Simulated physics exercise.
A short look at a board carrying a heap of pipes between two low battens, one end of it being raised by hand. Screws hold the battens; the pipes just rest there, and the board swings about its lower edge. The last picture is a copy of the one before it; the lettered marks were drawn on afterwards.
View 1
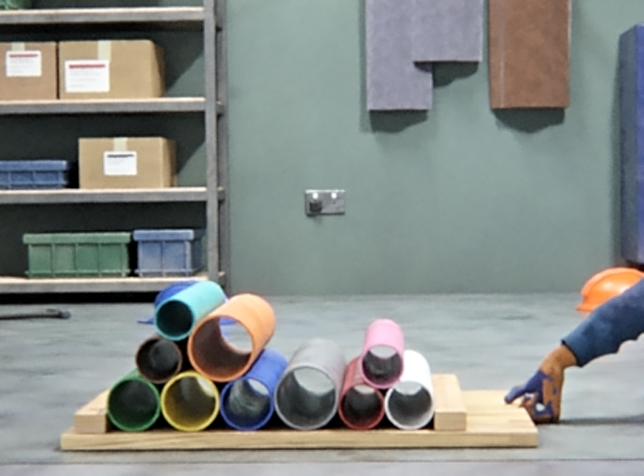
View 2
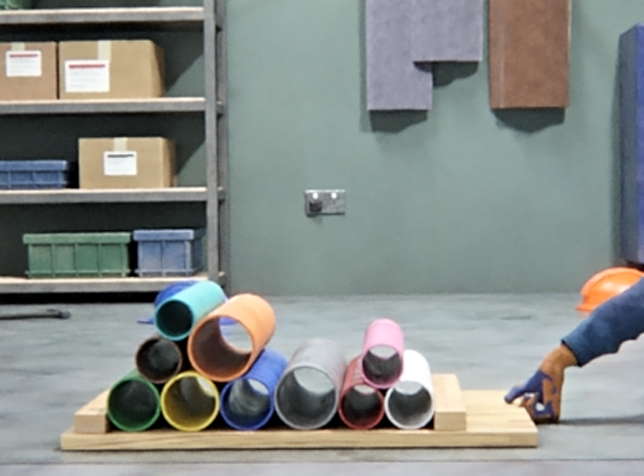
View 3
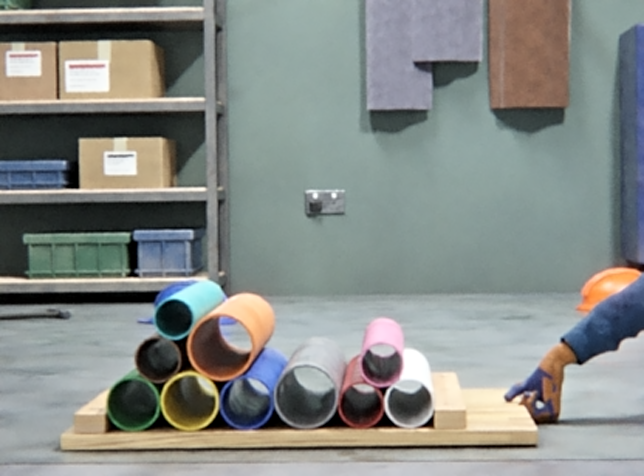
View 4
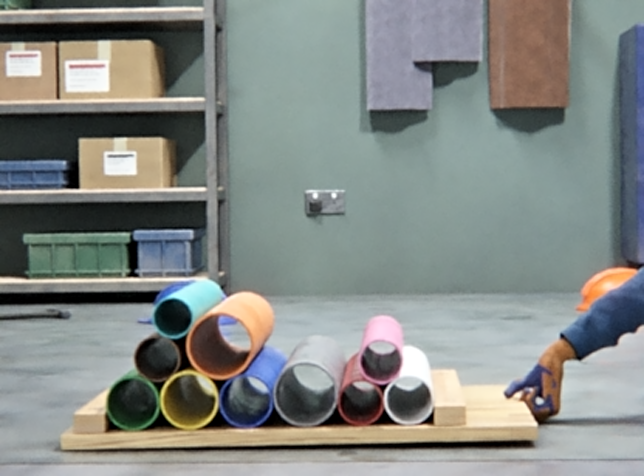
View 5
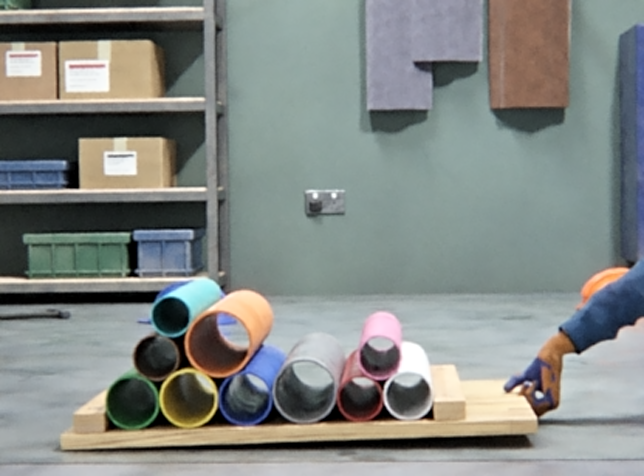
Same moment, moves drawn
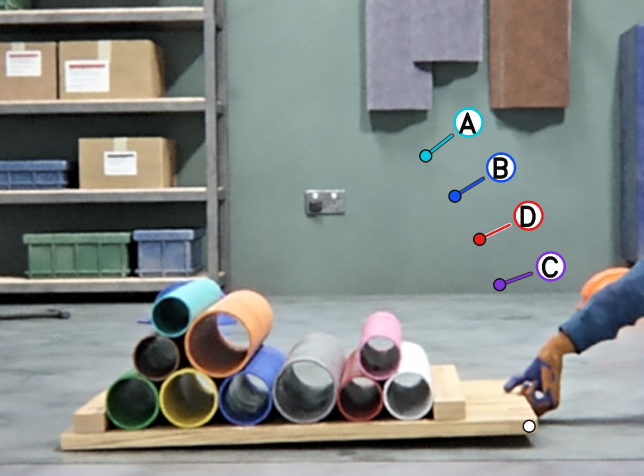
A gloved hand gripped the right end of a wooden board holding a small heap of colourful pipes between two battens and raised that end very slightly, while the pipes stayed in place on it.
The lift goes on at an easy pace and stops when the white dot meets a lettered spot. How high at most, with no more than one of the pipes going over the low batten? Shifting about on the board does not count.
The answer is mark D.
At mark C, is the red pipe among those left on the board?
Yes, with C.
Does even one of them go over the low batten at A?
Yes.
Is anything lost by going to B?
Yes.
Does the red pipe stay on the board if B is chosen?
Yes.
On the marked copy, A at (426, 156); B at (455, 196); C at (500, 285); D at (480, 239); the white dot at (529, 426).
Taking D. A third of the way, board at 16°.
Two thirds of the way, board at 25°.
When it is over, board at 25°, one over the low batten (turquoise).
As for the rest, A four over the low batten (brown, orange, pink, turquoise); B three over the low batten (brown, orange, turquoise); C none over the low batten.
